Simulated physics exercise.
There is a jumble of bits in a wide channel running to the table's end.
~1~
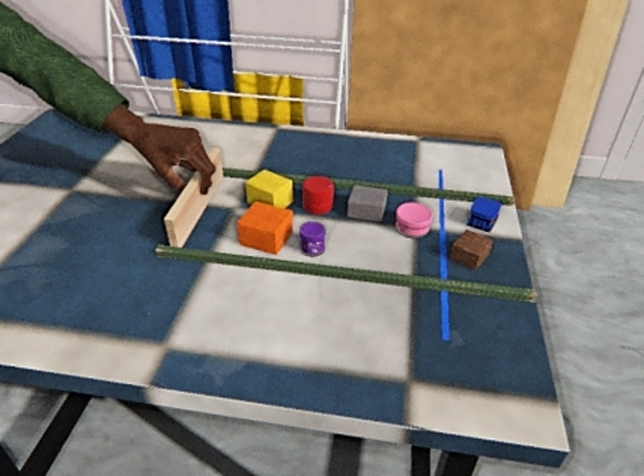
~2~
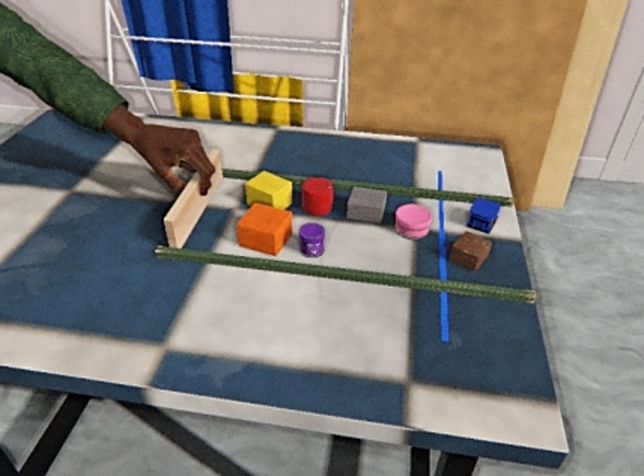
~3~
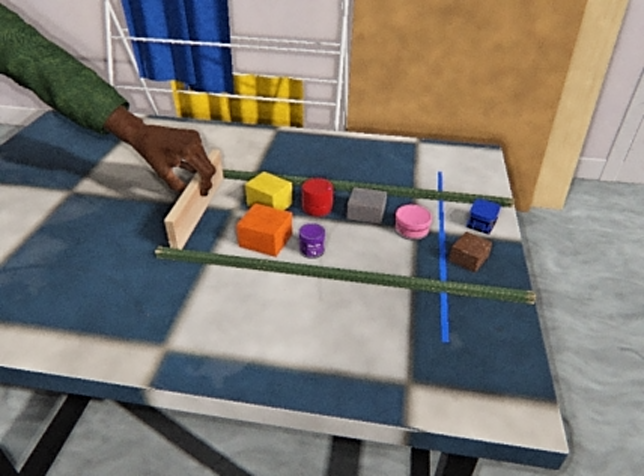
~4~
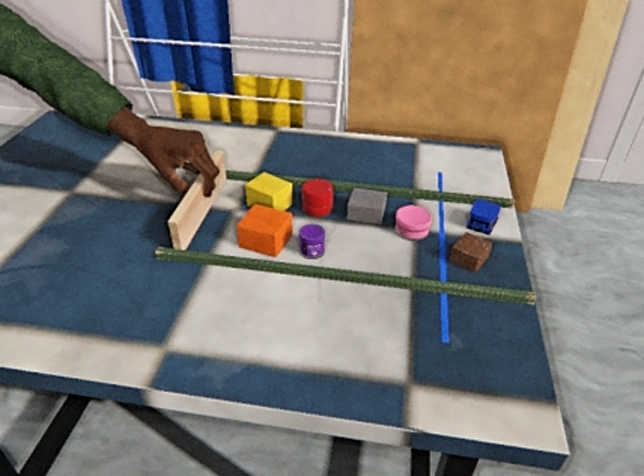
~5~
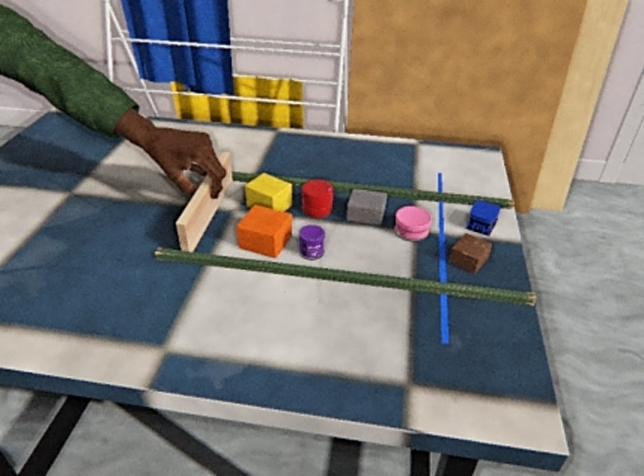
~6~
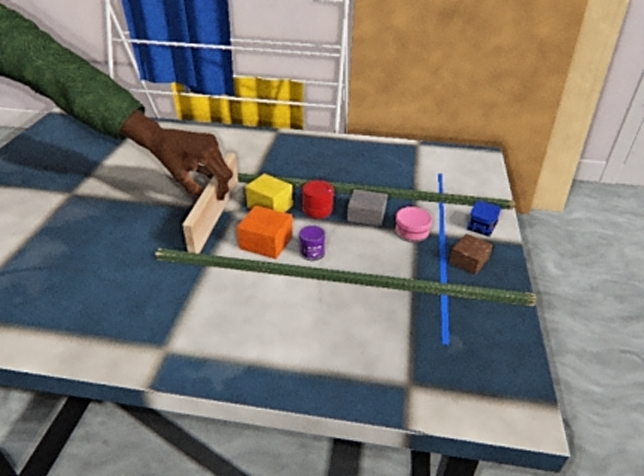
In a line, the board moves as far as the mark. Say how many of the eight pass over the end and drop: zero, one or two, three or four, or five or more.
The count is one or two.
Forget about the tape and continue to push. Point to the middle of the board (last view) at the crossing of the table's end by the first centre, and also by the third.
First about (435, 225), next about (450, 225).
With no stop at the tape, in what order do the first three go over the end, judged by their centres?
First the blue case, then the brown block, then the pink pot.
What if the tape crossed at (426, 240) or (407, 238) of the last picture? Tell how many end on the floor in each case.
First try 0, second try 0.
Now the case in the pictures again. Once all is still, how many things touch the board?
Contact count: 2.
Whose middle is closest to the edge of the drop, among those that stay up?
Result: Brown block.
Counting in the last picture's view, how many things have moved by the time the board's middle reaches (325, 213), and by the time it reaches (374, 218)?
First position 6; second position 8.
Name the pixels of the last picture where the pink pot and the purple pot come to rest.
Final spots - pink pot (522, 255), purple pot (504, 266).
Soon after, none off yet; blue case at rest near (484, 219); brown block at rest near (471, 254); pink pot at rest near (413, 225).
Then, none off yet; blue case moved a little near (496, 221); brown block moved about its own width near (491, 266); pink pot moved well along near (482, 244).
At rest, the number that fall off is one or two; fallen, blue case.
